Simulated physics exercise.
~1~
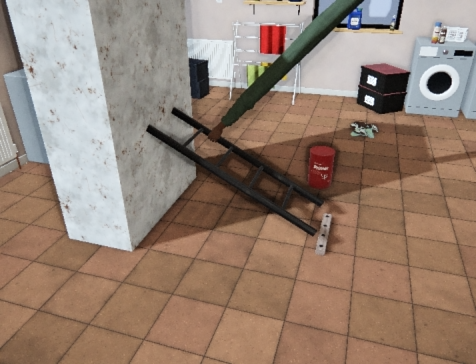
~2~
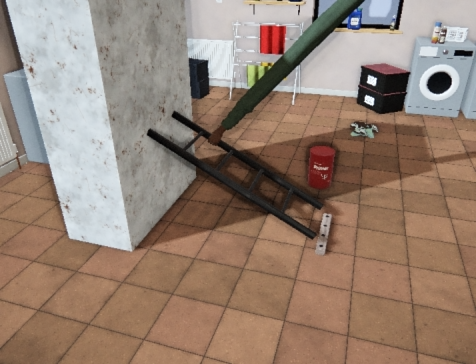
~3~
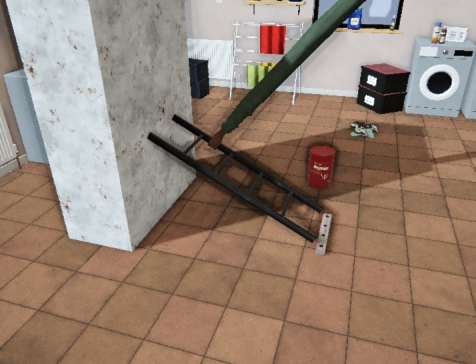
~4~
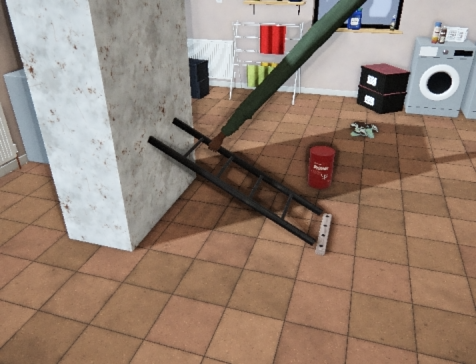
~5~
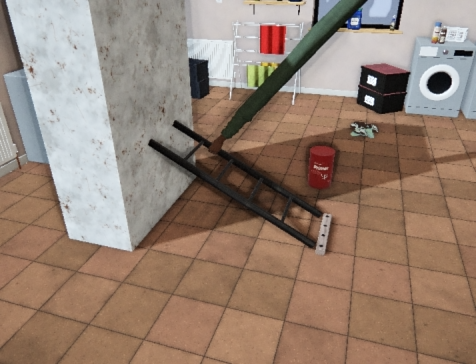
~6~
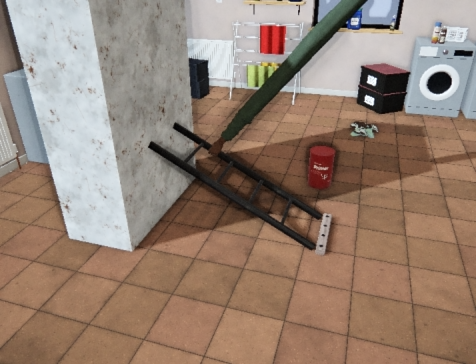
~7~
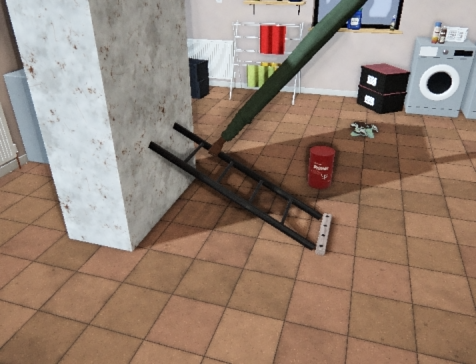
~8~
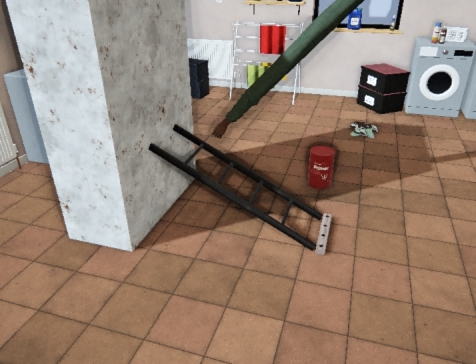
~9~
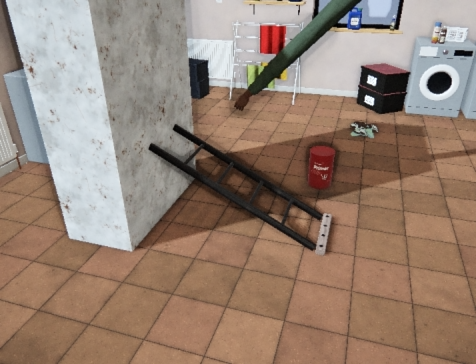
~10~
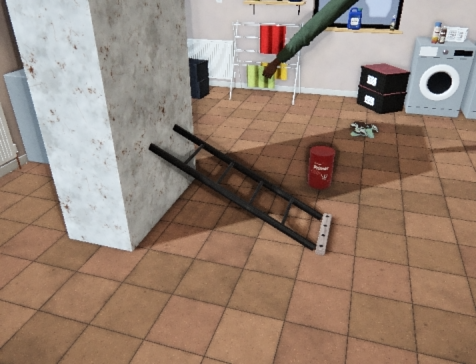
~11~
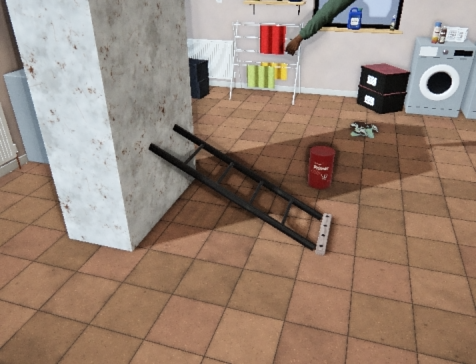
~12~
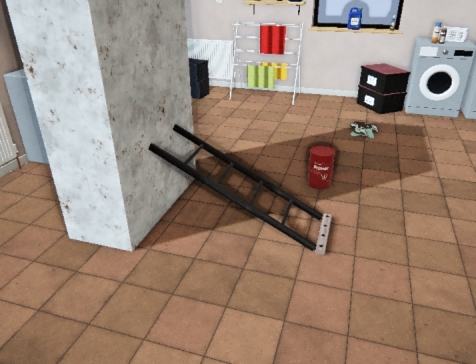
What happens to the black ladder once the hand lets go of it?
The black ladder holds its place, still leaning against the pale pillar with its foot by the strip on the floor.
